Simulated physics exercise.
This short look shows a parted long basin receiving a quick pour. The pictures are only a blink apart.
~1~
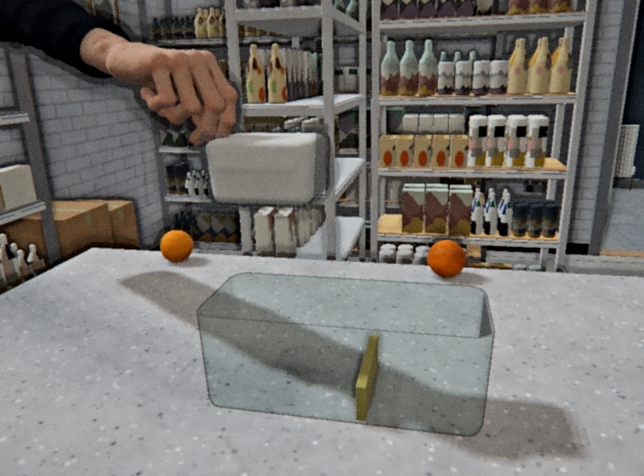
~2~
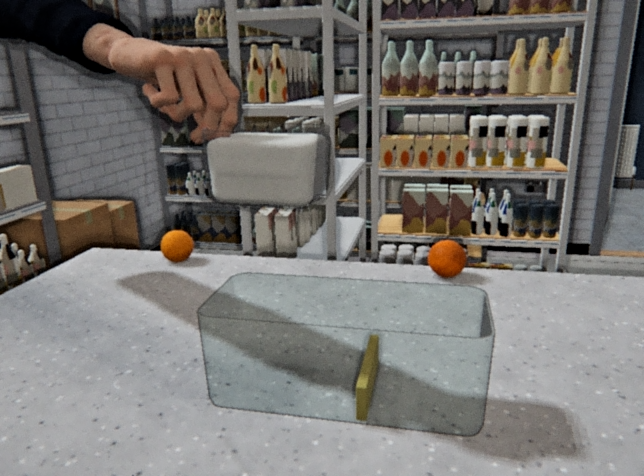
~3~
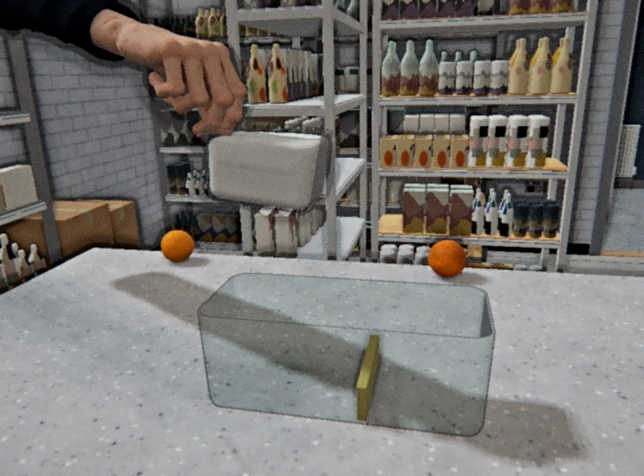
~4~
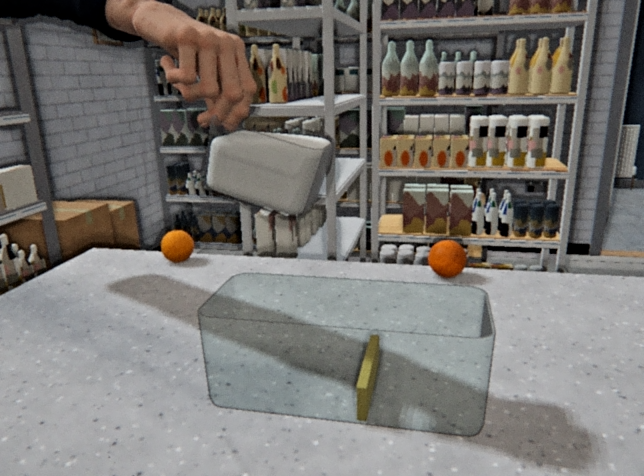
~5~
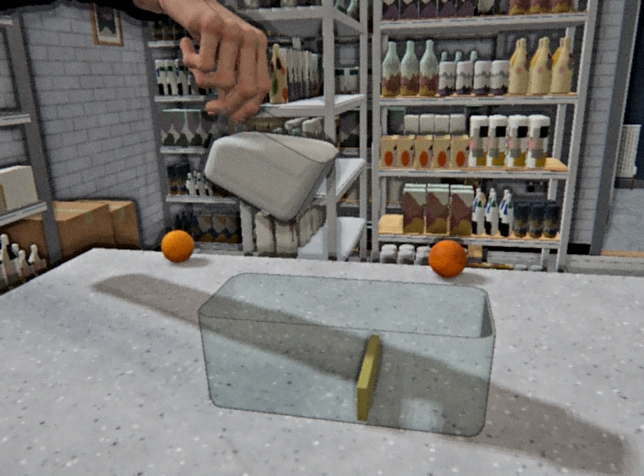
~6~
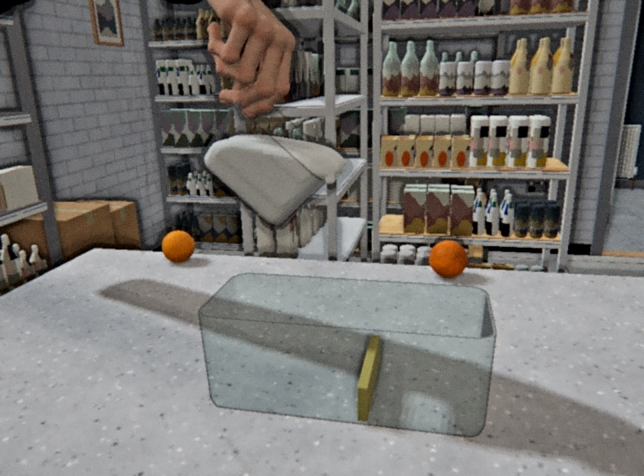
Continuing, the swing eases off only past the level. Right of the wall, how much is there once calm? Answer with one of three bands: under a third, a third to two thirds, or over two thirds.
A third to two thirds.
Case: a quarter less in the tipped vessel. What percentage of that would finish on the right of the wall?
I'd put it at around 35 %.
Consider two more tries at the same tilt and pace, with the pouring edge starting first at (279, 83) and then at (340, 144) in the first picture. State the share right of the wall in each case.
First place gives some 20 %, second place some 55 %.
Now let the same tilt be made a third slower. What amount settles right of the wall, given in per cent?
Roughly 65 %.
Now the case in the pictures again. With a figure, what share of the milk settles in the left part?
Around 50 percent.
A moment on, the tilt is 117° and 13 per cent is still to pour, 5 is left of the wall and 35 right of it.
Next, the tilt is 122° and 0 per cent is still to pour, 42 is left of the wall and 48 right of it.
Then the tilt is 122° and 0 per cent is still to pour, 48 is left of the wall and 45 right of it.
Later the tilt is 122° and 0 per cent is still to pour, 50 is left of the wall and 45 right of it.
At rest 50 per cent lies left of the wall, 45 right of it and 4 outside.
